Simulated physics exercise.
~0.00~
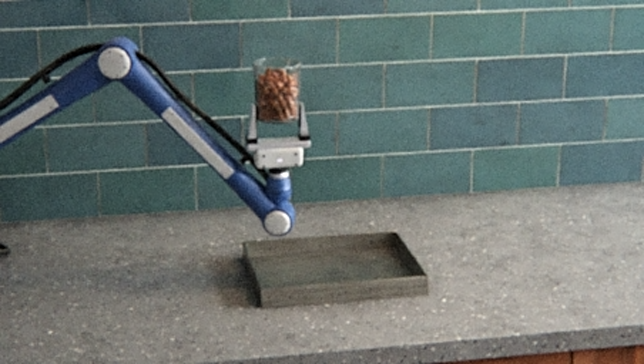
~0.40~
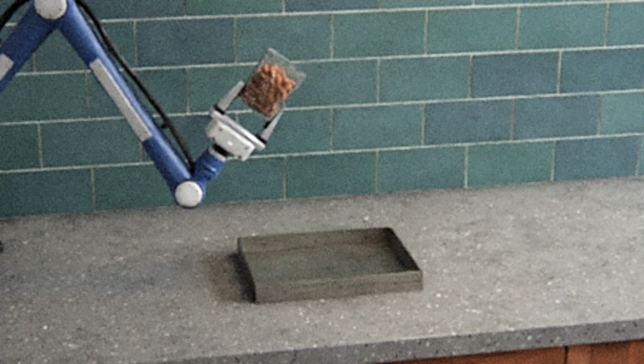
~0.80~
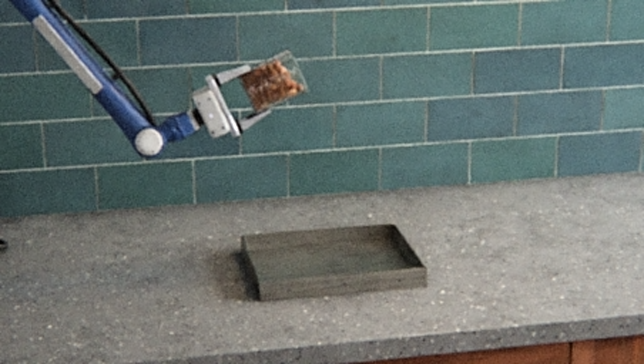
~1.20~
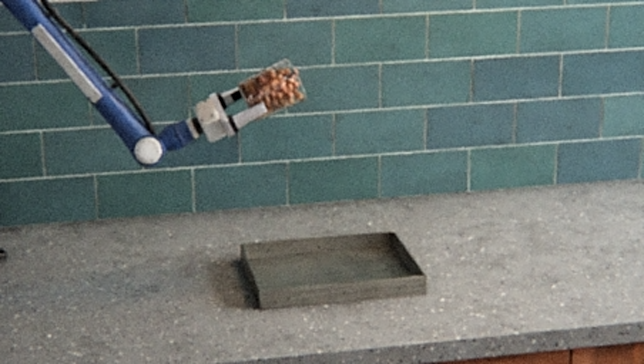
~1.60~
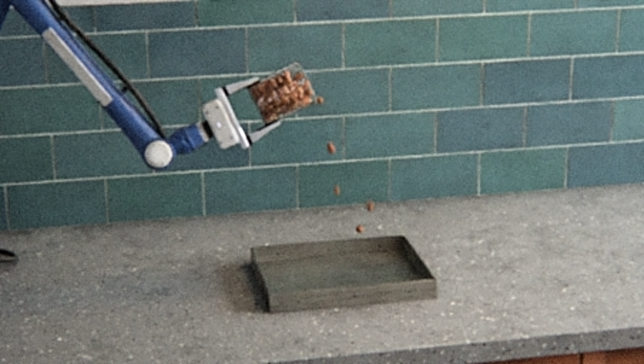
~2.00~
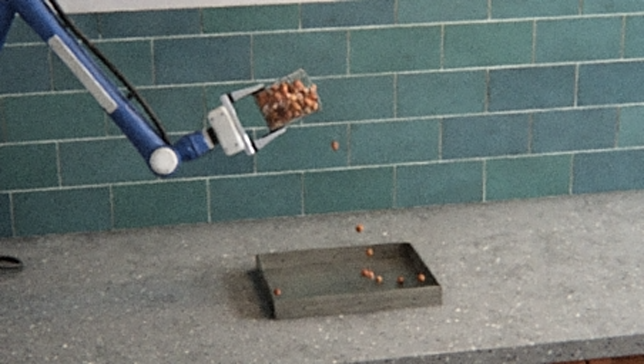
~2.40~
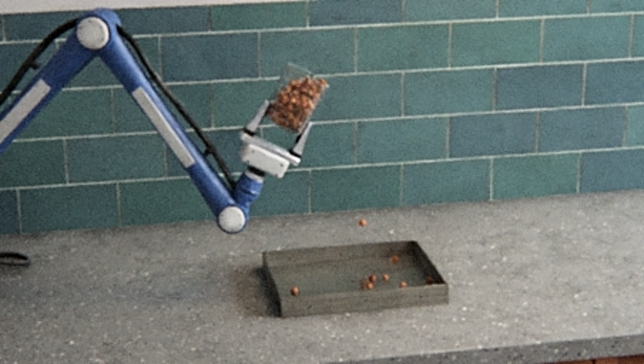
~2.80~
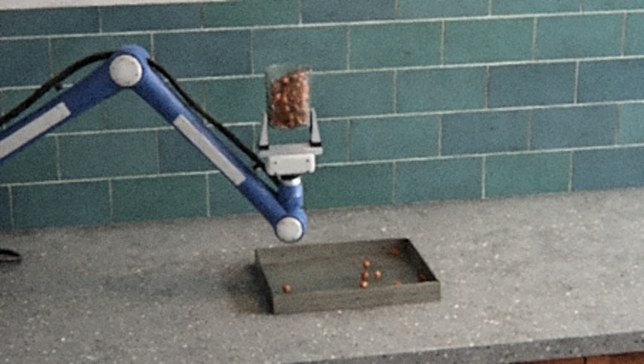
On a grey speckled counter against a green tiled wall, a blue robot arm tipped a clear beaker of hazelnuts to the right until a few dropped into a shallow tray, then turned it upright again, still mostly full.
